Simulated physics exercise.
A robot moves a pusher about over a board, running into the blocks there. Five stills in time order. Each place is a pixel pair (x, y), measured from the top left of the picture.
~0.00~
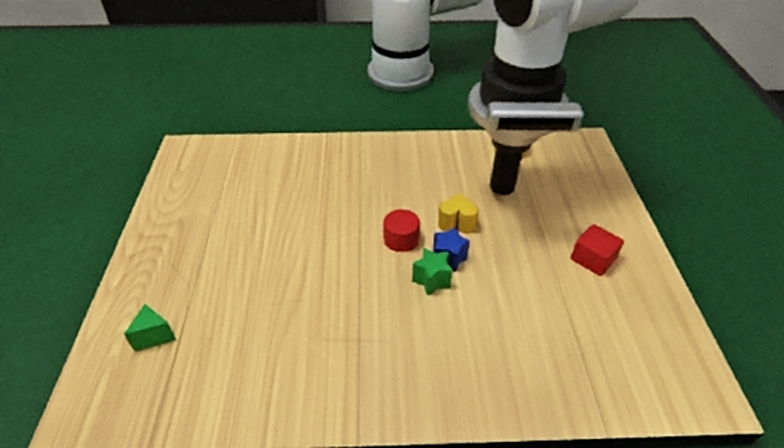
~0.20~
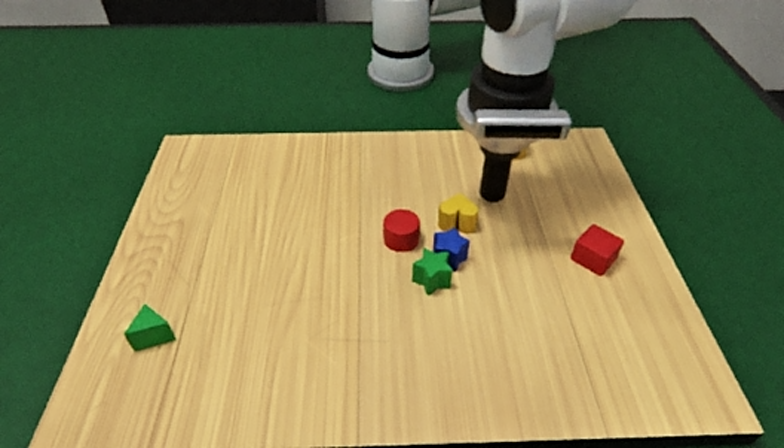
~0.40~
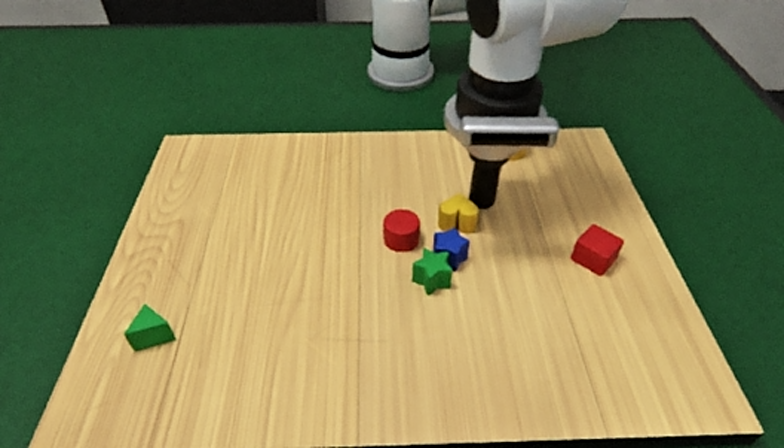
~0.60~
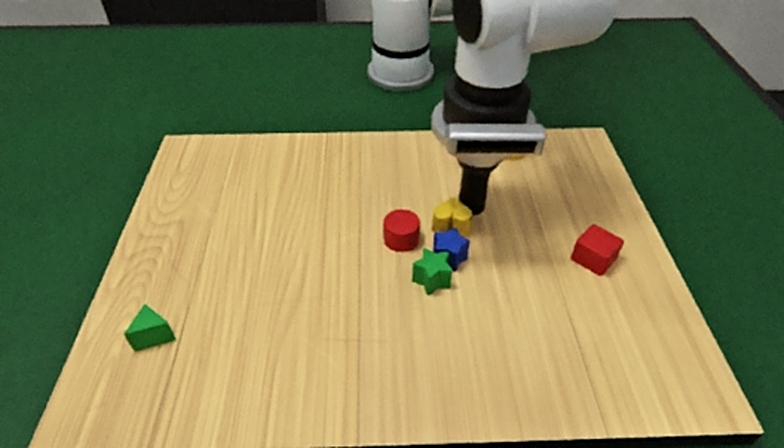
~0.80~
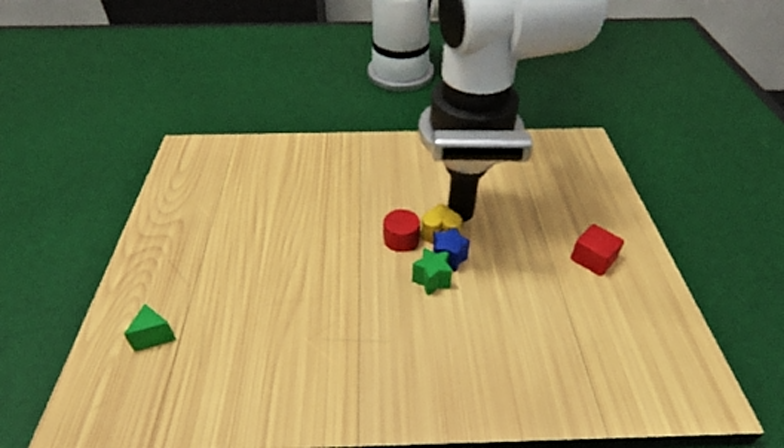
On a light wooden board with scattered coloured blocks, a robot arm moves its black pusher left and slightly toward the viewer, then nudges the yellow heart a short way left toward the red cylinder while the other blocks stay still.
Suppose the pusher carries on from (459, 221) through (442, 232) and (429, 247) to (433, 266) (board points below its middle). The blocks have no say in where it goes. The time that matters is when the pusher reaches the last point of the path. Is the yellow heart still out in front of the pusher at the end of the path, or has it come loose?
That block drops off.
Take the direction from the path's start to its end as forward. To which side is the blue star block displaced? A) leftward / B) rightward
I choose A.
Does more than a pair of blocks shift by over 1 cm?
My answer is yes.
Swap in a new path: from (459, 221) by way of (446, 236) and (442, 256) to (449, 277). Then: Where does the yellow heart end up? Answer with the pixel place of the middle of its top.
My best guess is (415, 247).
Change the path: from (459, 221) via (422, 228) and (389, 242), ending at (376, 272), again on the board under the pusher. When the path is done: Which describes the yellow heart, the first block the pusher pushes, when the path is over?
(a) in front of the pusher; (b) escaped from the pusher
Letter b.
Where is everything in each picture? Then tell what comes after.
In the first frame, pusher's lower end (502, 187); red cylinder (402, 221); green star block (434, 261); yellow heart (459, 205); blue star block (451, 240).
In the second frame, pusher (492, 194); blocks still.
In the third frame, pusher (482, 200); blocks still.
In the fourth frame, pusher (471, 207); yellow heart (453, 209).
In the fifth frame, pusher (460, 213); red cylinder (402, 221); green star block (434, 261); yellow heart (442, 216); blue star block (451, 240).
On the path given first. Halfway along, pusher (435, 231); red cylinder (391, 224); green star block (435, 269), turned 35° clockwise; yellow heart (420, 238), turned 25° anticlockwise; blue star block (451, 249), turned 35° anticlockwise.
At the end, pusher (434, 258); red cylinder (389, 224); green star block (434, 275), turned 15° clockwise; yellow heart (407, 256); blue star block (462, 258), turned 45° anticlockwise.
